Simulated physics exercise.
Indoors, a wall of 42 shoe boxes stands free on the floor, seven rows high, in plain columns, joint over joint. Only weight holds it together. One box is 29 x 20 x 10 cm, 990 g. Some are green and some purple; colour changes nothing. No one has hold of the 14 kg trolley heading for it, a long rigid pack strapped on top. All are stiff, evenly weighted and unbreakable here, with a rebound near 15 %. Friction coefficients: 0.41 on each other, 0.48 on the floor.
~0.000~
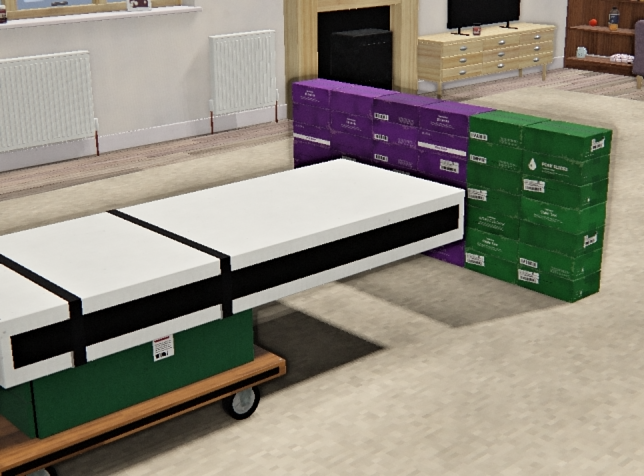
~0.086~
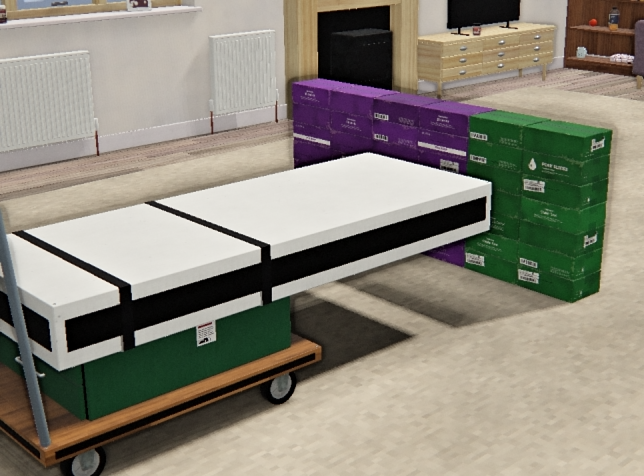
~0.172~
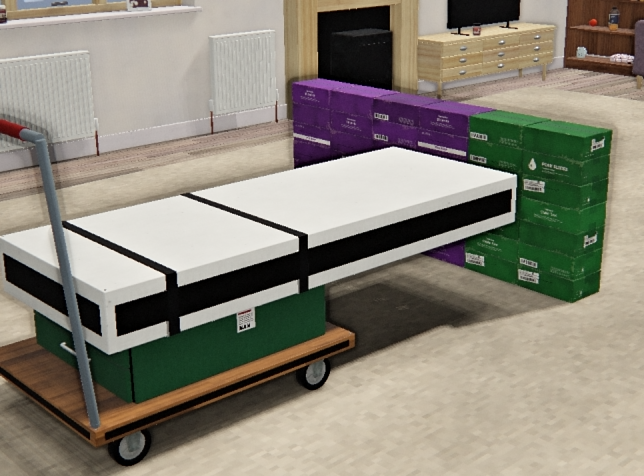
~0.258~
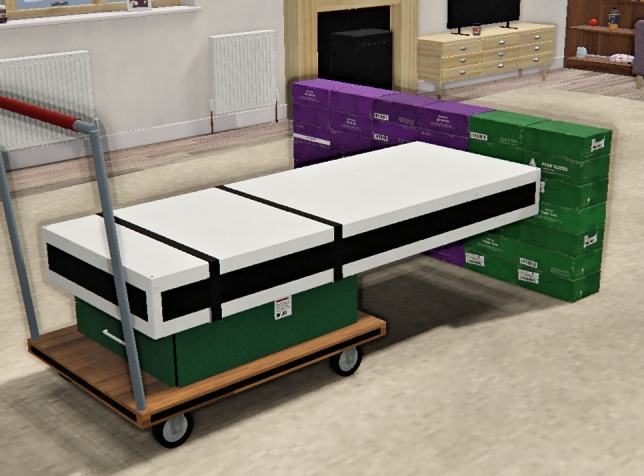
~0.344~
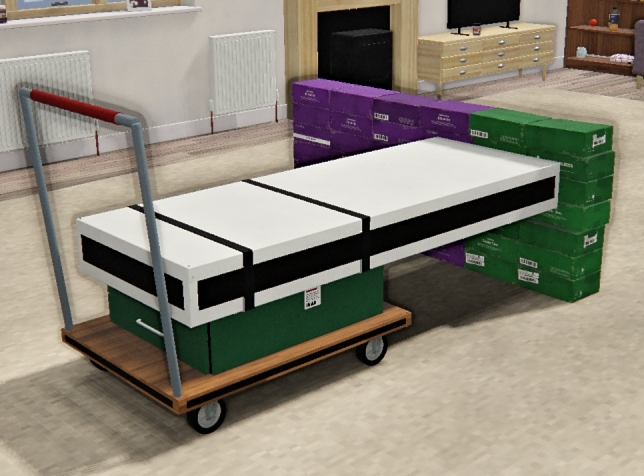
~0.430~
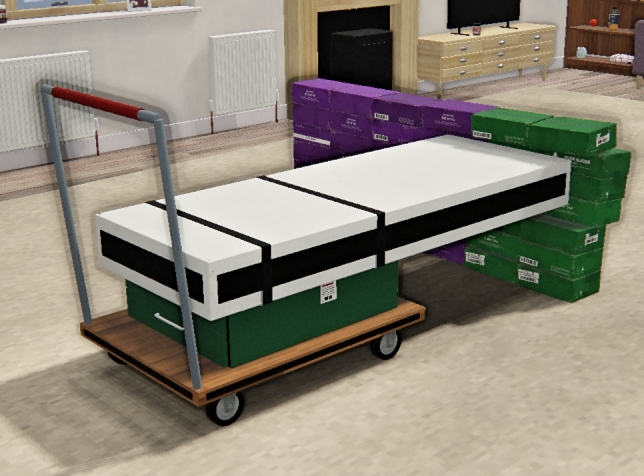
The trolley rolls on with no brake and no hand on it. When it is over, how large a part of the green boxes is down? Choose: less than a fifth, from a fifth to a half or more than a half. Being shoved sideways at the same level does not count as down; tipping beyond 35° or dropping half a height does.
Over a half of them.
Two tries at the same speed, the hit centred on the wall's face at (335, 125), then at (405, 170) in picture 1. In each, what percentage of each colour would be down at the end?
Green 0 then 0, purple 30 then 60 per cent.
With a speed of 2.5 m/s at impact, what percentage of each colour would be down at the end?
In that case green 60, purple 10 per cent.
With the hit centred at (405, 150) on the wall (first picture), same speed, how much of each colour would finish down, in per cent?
In that case green 0, purple 60 per cent.
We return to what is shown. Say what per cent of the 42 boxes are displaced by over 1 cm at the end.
Shifted: 45 per cent.
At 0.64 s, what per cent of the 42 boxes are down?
By then 10 per cent.
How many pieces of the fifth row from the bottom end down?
3 of them.
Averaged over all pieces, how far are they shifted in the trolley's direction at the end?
About 20 cm.
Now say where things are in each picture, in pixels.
In the first picture (places mark the middle of the side facing us), load (454, 208) 56 cm short of the wall; top green box (553, 144); top purple box (394, 113); nothing disturbed.
The second picture shows load (481, 200) 40 cm short of the wall; top green box (553, 144).
The third picture shows load (507, 192) 25 cm short of the wall; top green box (553, 144).
The fourth picture shows load (531, 185) 10 cm short of the wall; top green box (553, 144).
The fifth picture shows load (551, 179) 29 mm into the wall's line; top green box (554, 140) shifted 14 mm; 11 disturbed, none down.
The sixth picture shows load (562, 176) 10 cm into the wall's line; top green box (558, 141) leaning 4°; top purple box (394, 113); steepest lean 5°, the box at (565, 208); 18 disturbed, none down.
After 0.64 s, load 23 cm past the wall's line, still rolling; 4 of the 14 green boxes down (5 of 42 in all colours); top green box leaning 20°, 43 mm lower.
After 1.00 s, load 41 cm past the wall's line, still rolling; 10 of the 14 green boxes down (14 of 42 in all colours); top green box upside down.
At rest (3.0 s), load 92 cm past the wall's line, stopped; 10 of the 14 green boxes down (16 of 42 in all colours); top green box on its side; top purple box unmoved. That is 71 per cent. As the last picture would show them, middles, top green box near (602, 258), top purple box near (409, 110).
